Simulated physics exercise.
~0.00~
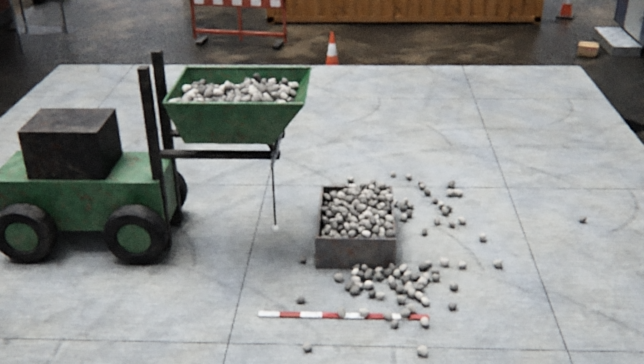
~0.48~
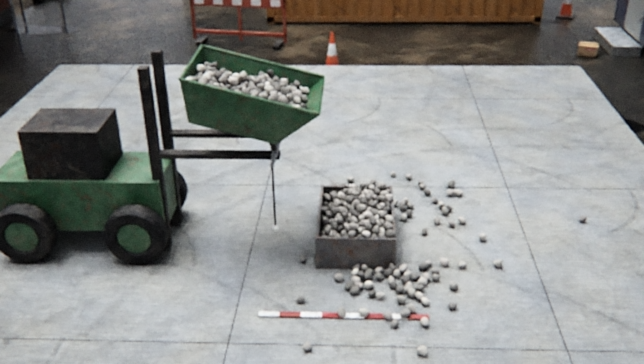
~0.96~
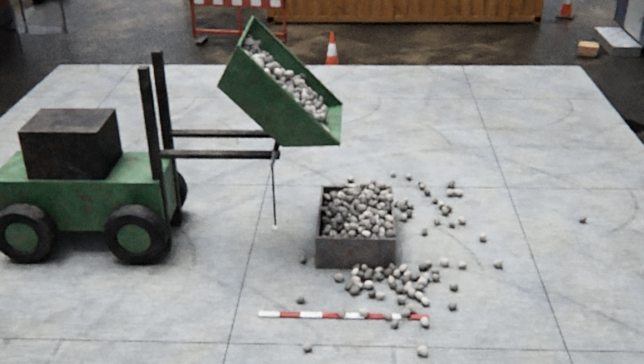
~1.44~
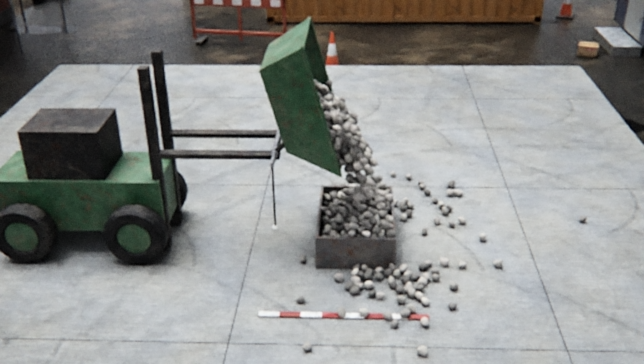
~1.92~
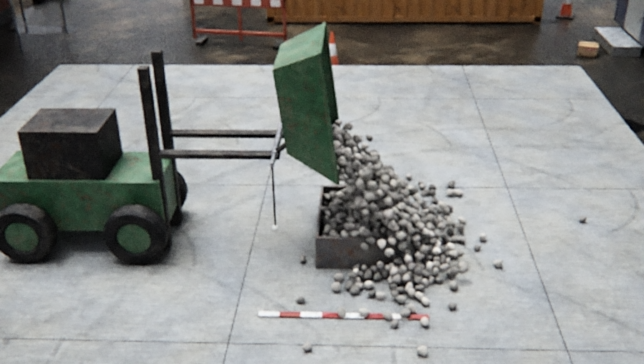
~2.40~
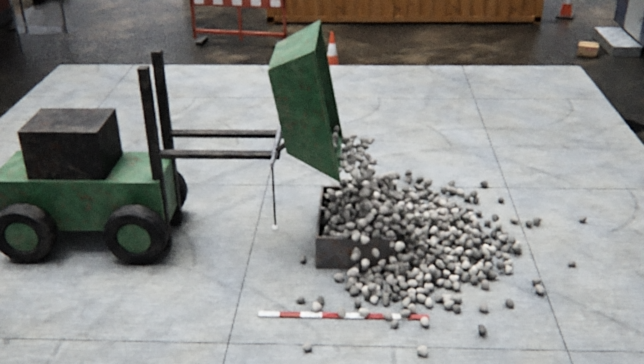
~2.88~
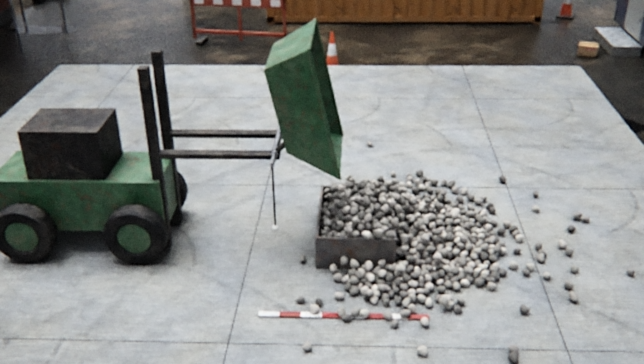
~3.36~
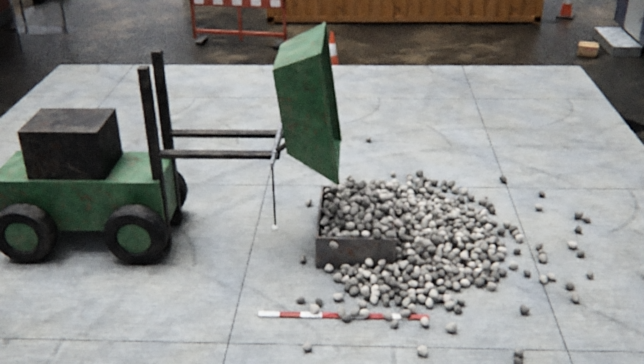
A green skip full of grey stones is held up on the dark forks of a green wheeled loader at the left, seen from above on a pale paved yard. Below it stands a dark bin already heaped with stones, some scattered around it, near a red and white staff; barriers and cones stand behind. The skip tips steeply to the right, and its stones pour onto the heap. They spill over the bin and spread rightward across the paving. The raised skip rocks slightly back and forward, ending steeply tipped and empty above a broad mound that overflows the bin.
